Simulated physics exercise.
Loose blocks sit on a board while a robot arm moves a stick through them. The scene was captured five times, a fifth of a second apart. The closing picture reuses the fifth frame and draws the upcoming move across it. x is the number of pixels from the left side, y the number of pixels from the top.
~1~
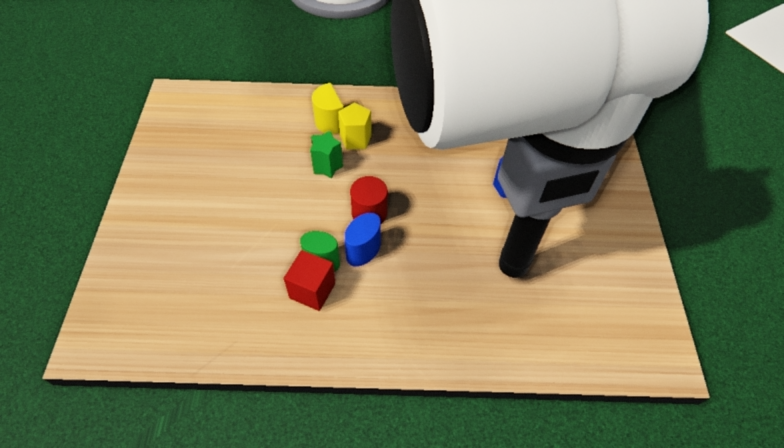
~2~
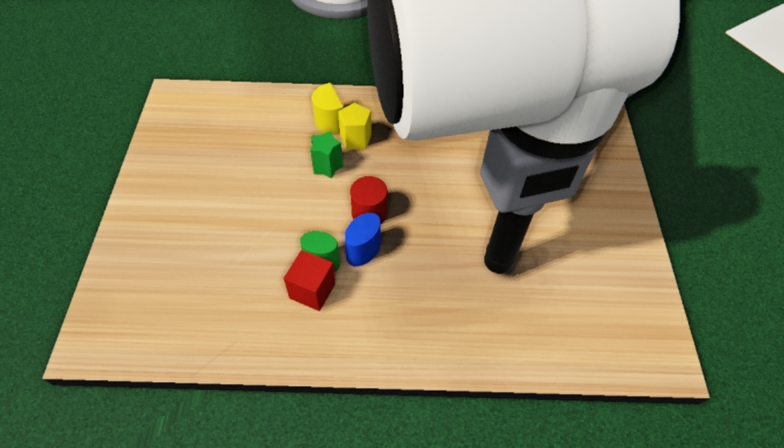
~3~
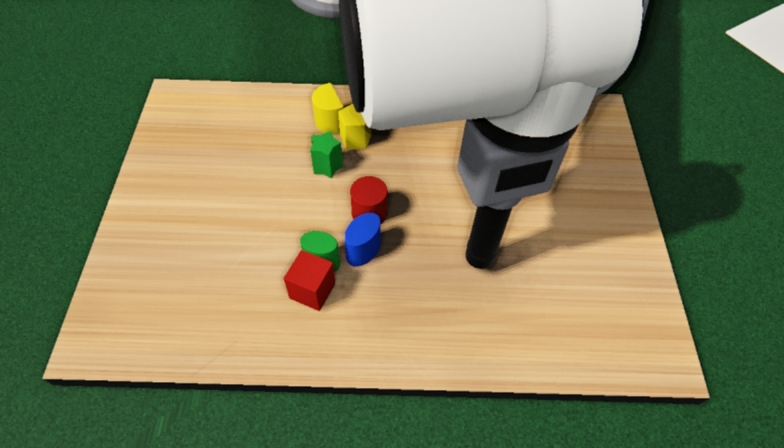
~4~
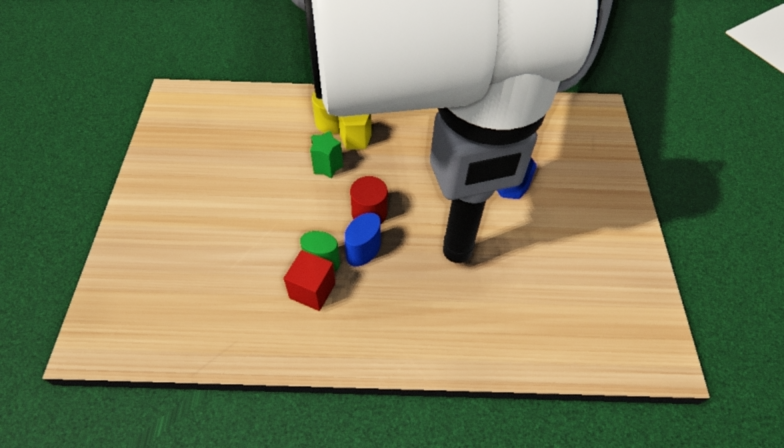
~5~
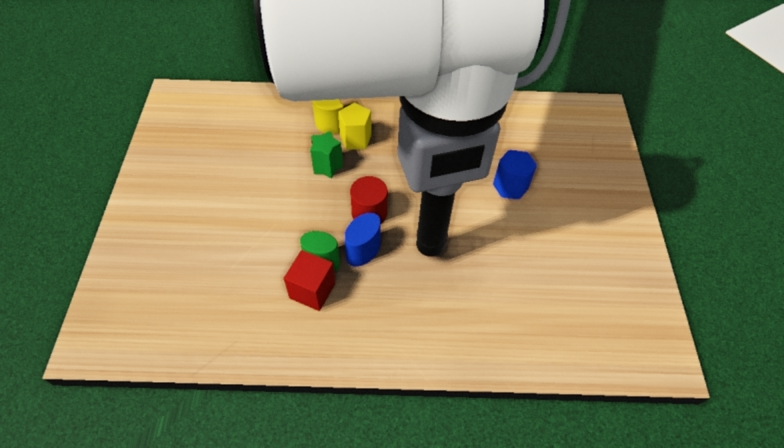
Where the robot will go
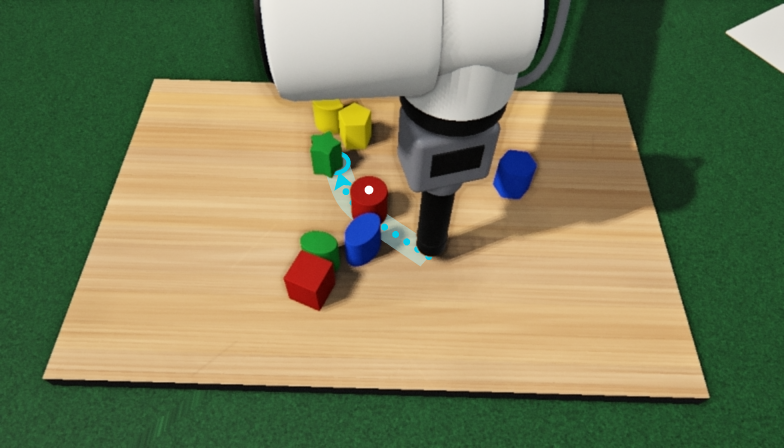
At the start, a white robot arm holds a black stick upright over the right side of a wooden board scattered with red, blue, green and yellow blocks. The arm moves the stick steadily left toward the blue oval, uncovering a blue block behind it, while the blocks stay still.
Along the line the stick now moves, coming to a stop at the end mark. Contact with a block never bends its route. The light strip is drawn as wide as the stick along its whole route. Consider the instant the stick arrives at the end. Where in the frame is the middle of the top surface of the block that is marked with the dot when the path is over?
It sits at (303, 134).
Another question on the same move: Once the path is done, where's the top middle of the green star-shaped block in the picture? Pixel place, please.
I think it will end close to (304, 112).
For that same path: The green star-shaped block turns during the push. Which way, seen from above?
It goes round the way clock hands do.
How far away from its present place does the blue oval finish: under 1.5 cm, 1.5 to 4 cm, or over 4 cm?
My estimate: Under 1.5 cm.
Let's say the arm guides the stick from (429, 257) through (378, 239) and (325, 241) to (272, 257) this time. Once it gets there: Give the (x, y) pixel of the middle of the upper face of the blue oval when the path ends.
Its top centre is at about (262, 262).
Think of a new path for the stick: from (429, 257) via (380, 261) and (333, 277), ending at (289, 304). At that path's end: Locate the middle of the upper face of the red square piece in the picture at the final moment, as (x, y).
Roughly at (245, 299).
Path on the board, from (429, 257) via (387, 229) and (350, 200), ending at (336, 163); the dot is on the red round block.
What follows on the original path. One third of the way, stick (385, 216); red round block (363, 185).
Two thirds of the way, stick (350, 187); green star-shaped block (318, 134), turned 25° clockwise; red round block (328, 157).
At the end, stick (335, 150); green star-shaped block (304, 112), turned 50° clockwise; blue oval in place; red round block (303, 134).
